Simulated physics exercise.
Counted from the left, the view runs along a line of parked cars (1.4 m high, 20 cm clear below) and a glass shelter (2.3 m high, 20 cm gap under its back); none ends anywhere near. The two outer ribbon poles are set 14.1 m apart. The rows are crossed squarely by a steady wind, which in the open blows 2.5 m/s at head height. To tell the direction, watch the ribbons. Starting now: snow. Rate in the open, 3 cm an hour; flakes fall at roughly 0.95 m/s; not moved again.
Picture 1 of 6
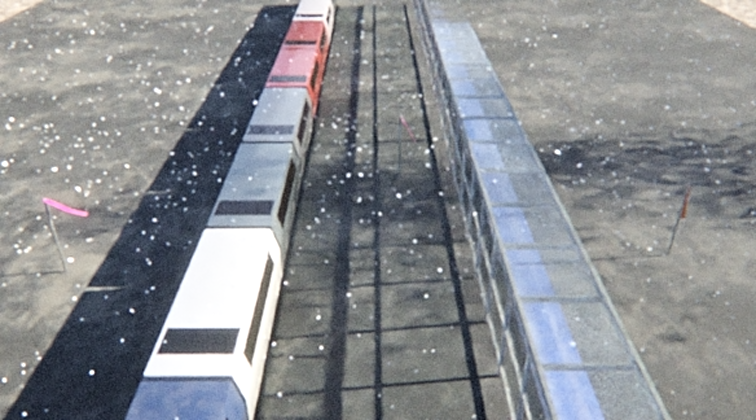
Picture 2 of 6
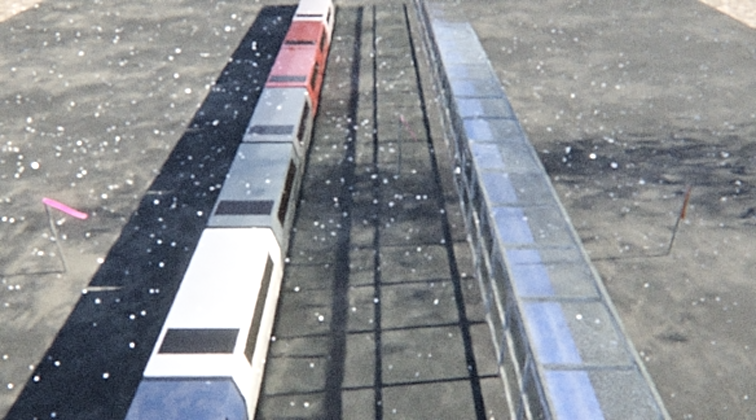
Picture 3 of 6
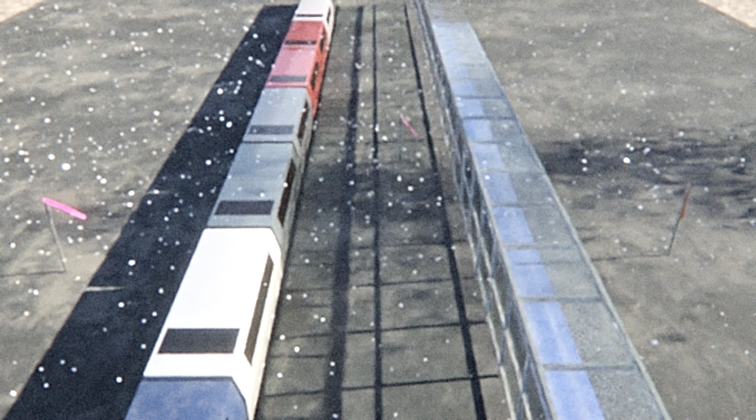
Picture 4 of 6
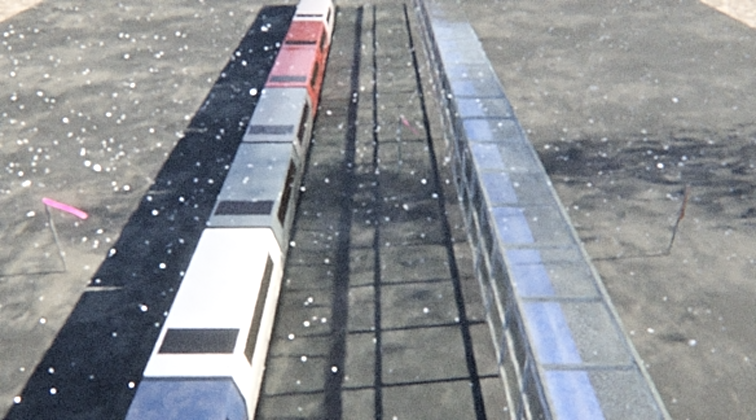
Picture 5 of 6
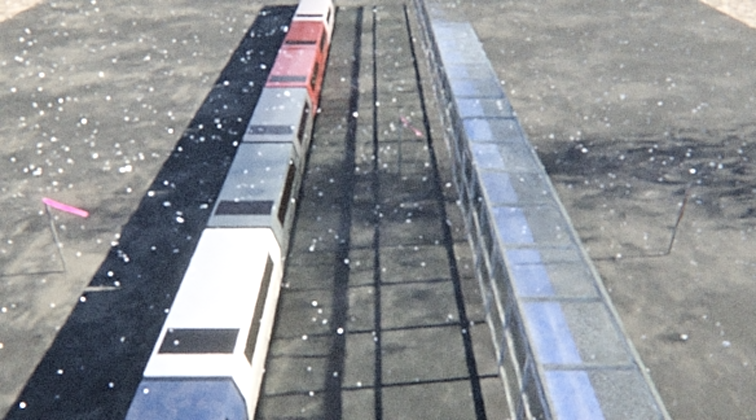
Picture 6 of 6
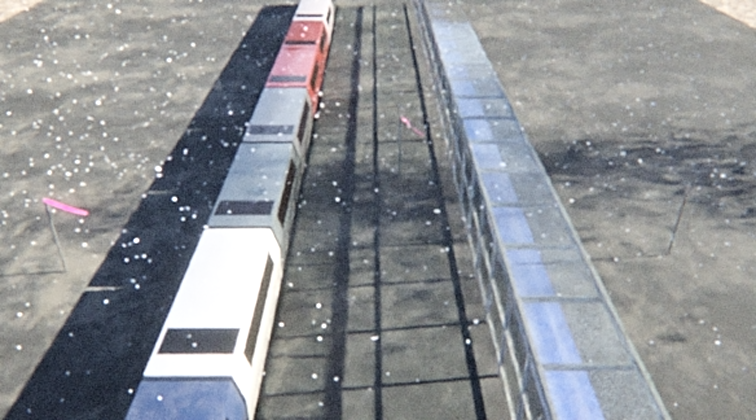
Paved lot with parked cars and a glass shelter, snowflakes drifting rightward while a pink ribbon streams right from its left pole.
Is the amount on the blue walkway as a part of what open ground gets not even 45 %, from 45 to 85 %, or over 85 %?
Ratio to open: Under 45 %.
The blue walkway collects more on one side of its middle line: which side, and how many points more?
More on the right-hand part: About 10 points.
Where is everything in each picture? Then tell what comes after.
The left ribbon ends at (86, 215), leaning 65 degrees to the right, in the first frame.
The right ribbon ends at (682, 219), hanging almost straight and the blue one passes (517, 253), in the second frame.
Above the rows the flakes slant 75 degrees from upright, towards the right and the top of the glass shelter crosses (498, 139), in the third frame.
The left ribbon ends at (85, 217), leaning 65 degrees to the right and the blue one passes (499, 200), in the fourth frame.
Above the rows the flakes slant 75 degrees from upright, towards the right, in the fifth frame.
The top of the line of parked cars crosses (257, 173), in the sixth frame.
10 minutes on, 0 mm on the blue walkway, 5 mm in the open.
30 minutes on, 1 mm on the blue walkway, 15 mm in the open.
60 minutes on, 1 mm on the blue walkway, 30 mm in the open, so the blue walkway has 5 % of the open amount; the left half of it has 0 %, the right half 9 %.
